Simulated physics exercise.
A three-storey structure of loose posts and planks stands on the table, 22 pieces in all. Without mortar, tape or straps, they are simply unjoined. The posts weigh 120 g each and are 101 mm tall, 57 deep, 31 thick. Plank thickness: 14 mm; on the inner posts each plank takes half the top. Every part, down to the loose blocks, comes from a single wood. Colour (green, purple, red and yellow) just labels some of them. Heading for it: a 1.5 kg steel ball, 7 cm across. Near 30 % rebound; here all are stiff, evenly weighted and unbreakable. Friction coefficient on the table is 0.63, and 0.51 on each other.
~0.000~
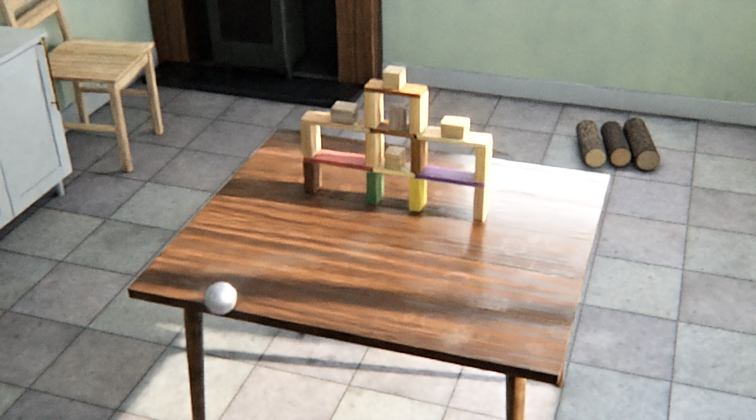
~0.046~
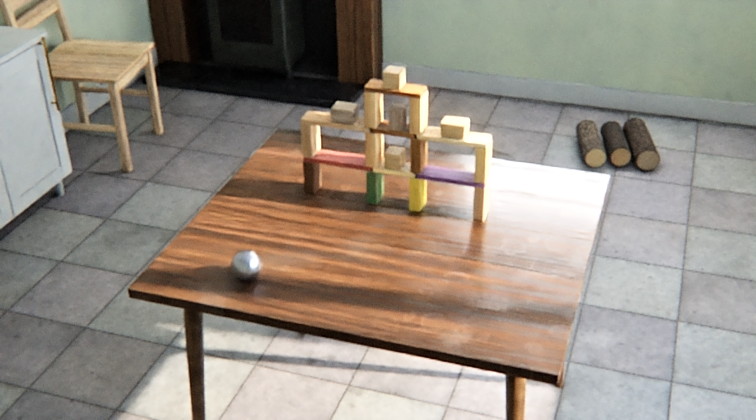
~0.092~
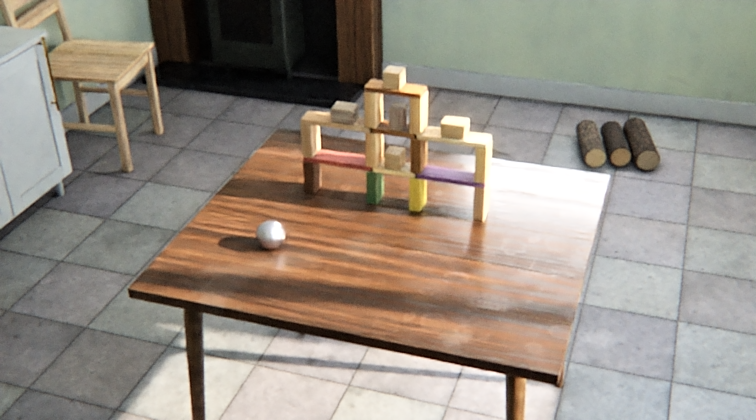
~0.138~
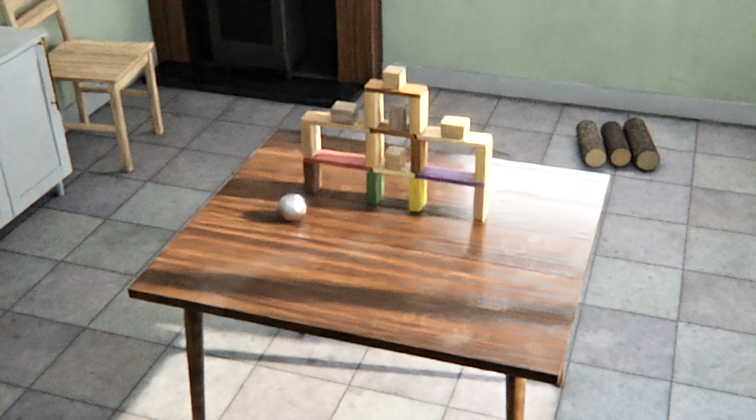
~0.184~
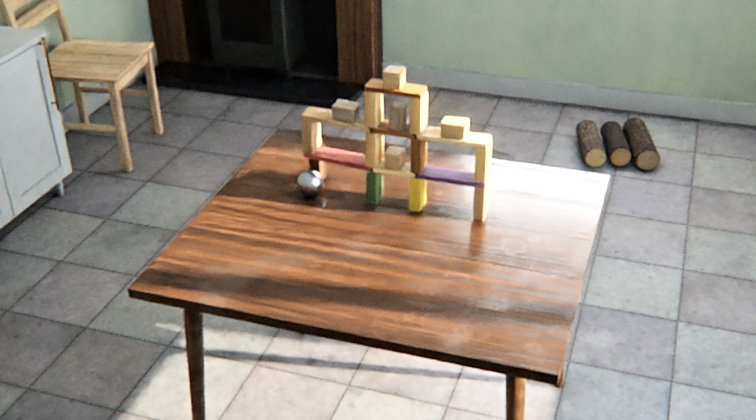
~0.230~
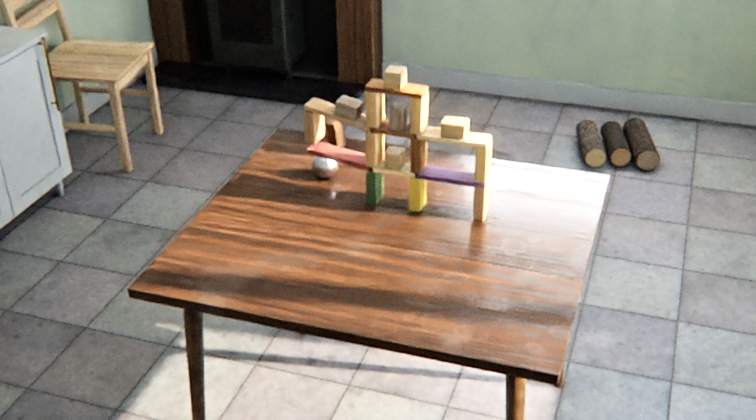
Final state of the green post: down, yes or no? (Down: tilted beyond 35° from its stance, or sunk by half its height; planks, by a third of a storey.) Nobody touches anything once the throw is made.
No.
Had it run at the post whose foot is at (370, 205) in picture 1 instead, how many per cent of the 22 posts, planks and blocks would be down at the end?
In that case 100 per cent.
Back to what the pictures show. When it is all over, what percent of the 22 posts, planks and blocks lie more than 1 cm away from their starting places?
Share: 45 in a hundred.
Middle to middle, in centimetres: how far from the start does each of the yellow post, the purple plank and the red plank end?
Net displacement, roughly: Yellow ~ 0 cm, purple ~ 0 cm, red ~ 6 cm.
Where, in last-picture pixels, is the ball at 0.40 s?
Location: Close to (370, 115).
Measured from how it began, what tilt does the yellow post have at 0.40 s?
About 0°.
By 0.40 s, ball still moving; 5 of the 22 pieces down; green post unmoved; red plank tilted 33°, 48 mm lower.
By 0.66 s, ball still moving; 5 of the 22 pieces down; green post unmoved; red plank tilted 32°, 51 mm lower.
By 1.08 s, ball still moving; 8 of the 22 pieces down; green post unmoved; red plank tilted 31°, 51 mm lower.
When it is over (1.9 s), ball rolling away; 8 of the 22 pieces down; green post unmoved; red plank tilted 31°, 51 mm lower; yellow post unmoved. In pixels of the last frame, middles, green post near (375, 183), red plank near (346, 168).
